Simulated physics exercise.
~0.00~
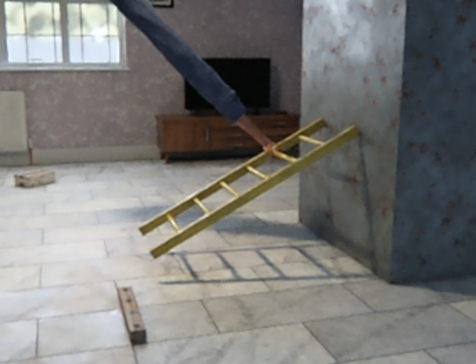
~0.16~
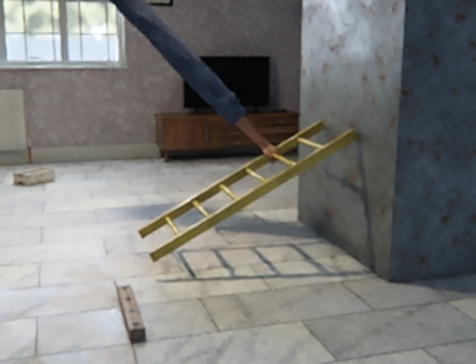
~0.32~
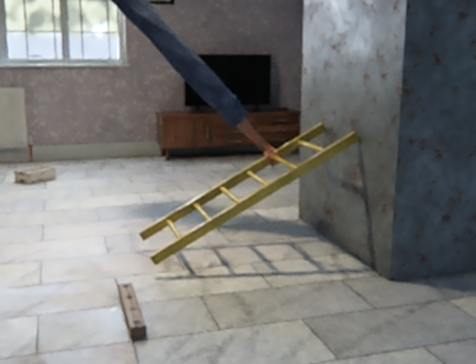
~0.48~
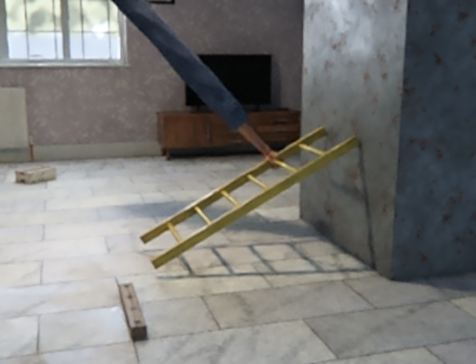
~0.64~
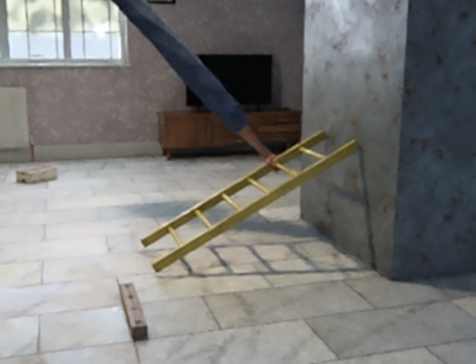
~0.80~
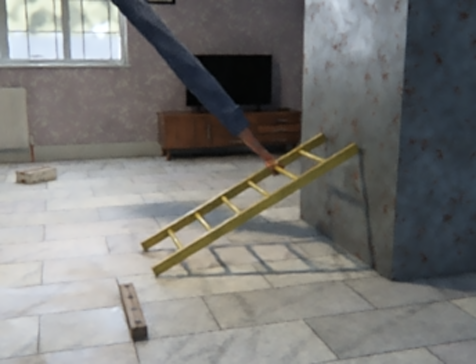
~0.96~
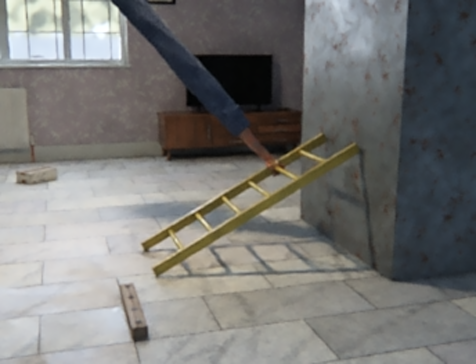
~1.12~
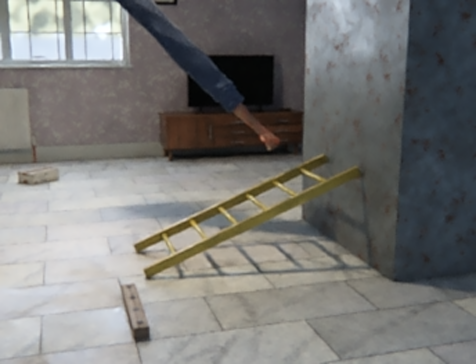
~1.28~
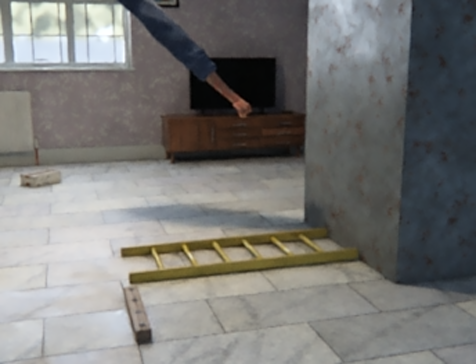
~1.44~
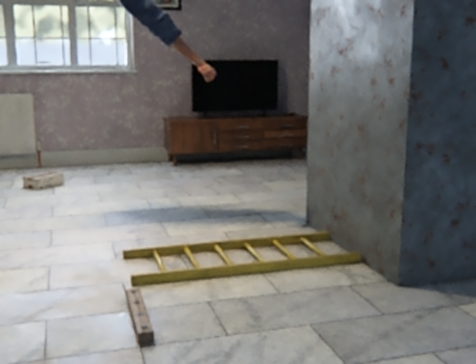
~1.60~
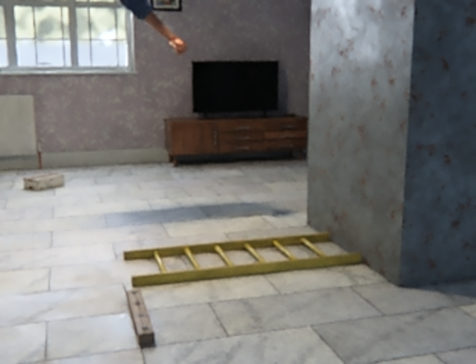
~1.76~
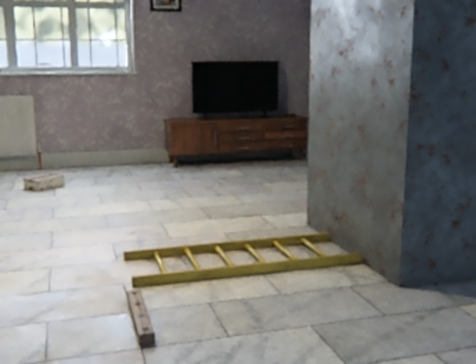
Yellow ladder leaning against a grey pillar, lowered slightly by a hand, then released, sliding down and lying flat on the tiled floor.
